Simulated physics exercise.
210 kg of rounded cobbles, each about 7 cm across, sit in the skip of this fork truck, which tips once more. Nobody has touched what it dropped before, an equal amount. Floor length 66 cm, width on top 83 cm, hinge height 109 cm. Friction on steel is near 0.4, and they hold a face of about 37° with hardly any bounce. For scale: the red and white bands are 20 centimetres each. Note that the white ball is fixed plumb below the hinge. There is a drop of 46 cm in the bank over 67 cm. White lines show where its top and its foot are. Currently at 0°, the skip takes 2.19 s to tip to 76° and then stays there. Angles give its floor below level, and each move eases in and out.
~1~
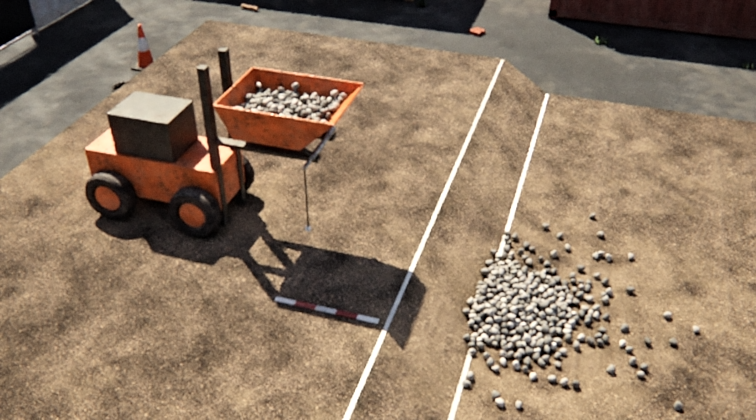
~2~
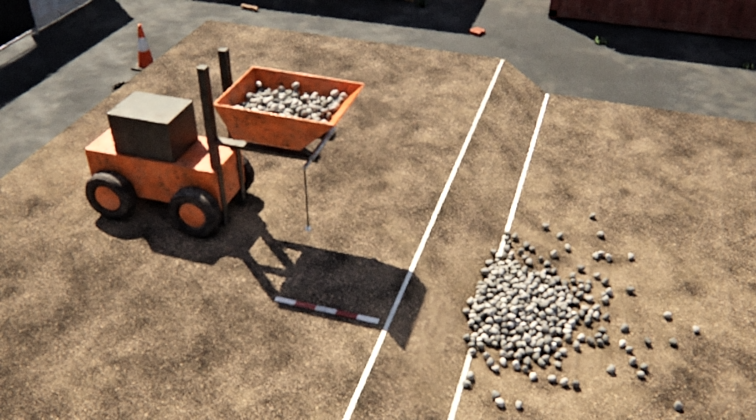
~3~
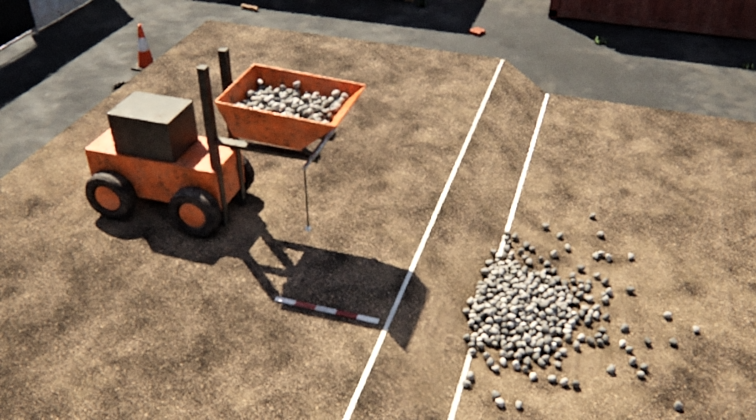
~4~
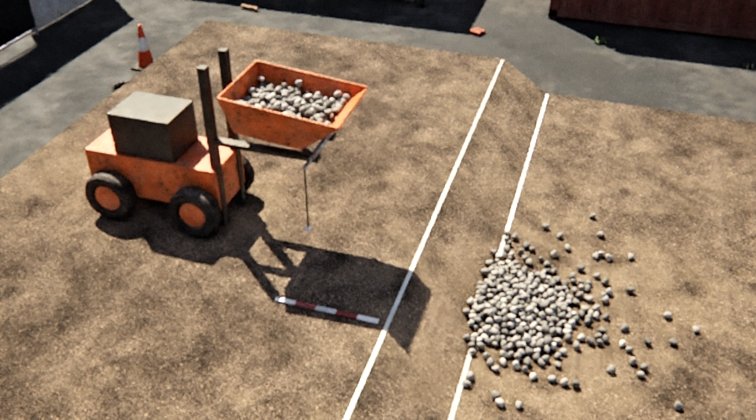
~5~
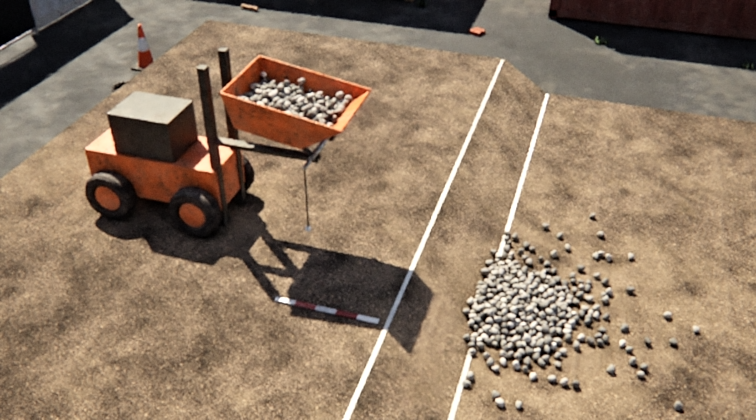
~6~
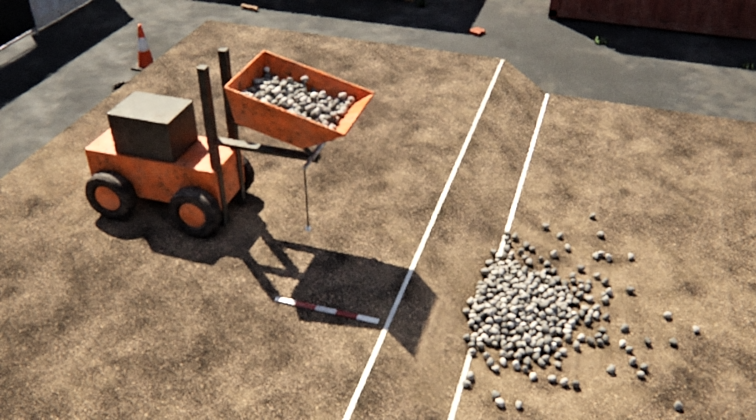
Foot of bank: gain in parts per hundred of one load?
Approx. 44 in a hundred.
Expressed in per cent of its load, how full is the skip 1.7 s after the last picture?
Around 20 per cent of the load is still inside.
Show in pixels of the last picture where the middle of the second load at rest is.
In the last view, somewhere near (480, 288).
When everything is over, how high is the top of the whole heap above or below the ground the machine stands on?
Looks like about 10 cm above the machine's ground.
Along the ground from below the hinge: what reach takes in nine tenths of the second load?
About 200 cm.
Then, 1.0 s after the last picture the floor is at 64°; in per cent of one load, 99 in the skip, 7 on the top or the slope, 93 at the foot of the bank; the foremost stones are at (661, 362).
Then, 1.7 s after the last picture the floor is at 76°; in per cent of one load, 19 in the skip, 87 on the top or the slope, 94 at the foot of the bank; the foremost stones are at (661, 362).
Then, 2.0 s after the last picture the floor is at 76°; in per cent of one load, 1 in the skip, 81 on the top or the slope, 117 at the foot of the bank; the foremost stones are at (661, 362).
Then, 4.4 s after the last picture the floor is at 76°; in per cent of one load, 0 in the skip, 62 on the top or the slope, 137 at the foot of the bank; the foremost stones are at (661, 362). Net gain at the foot of the bank, 44.
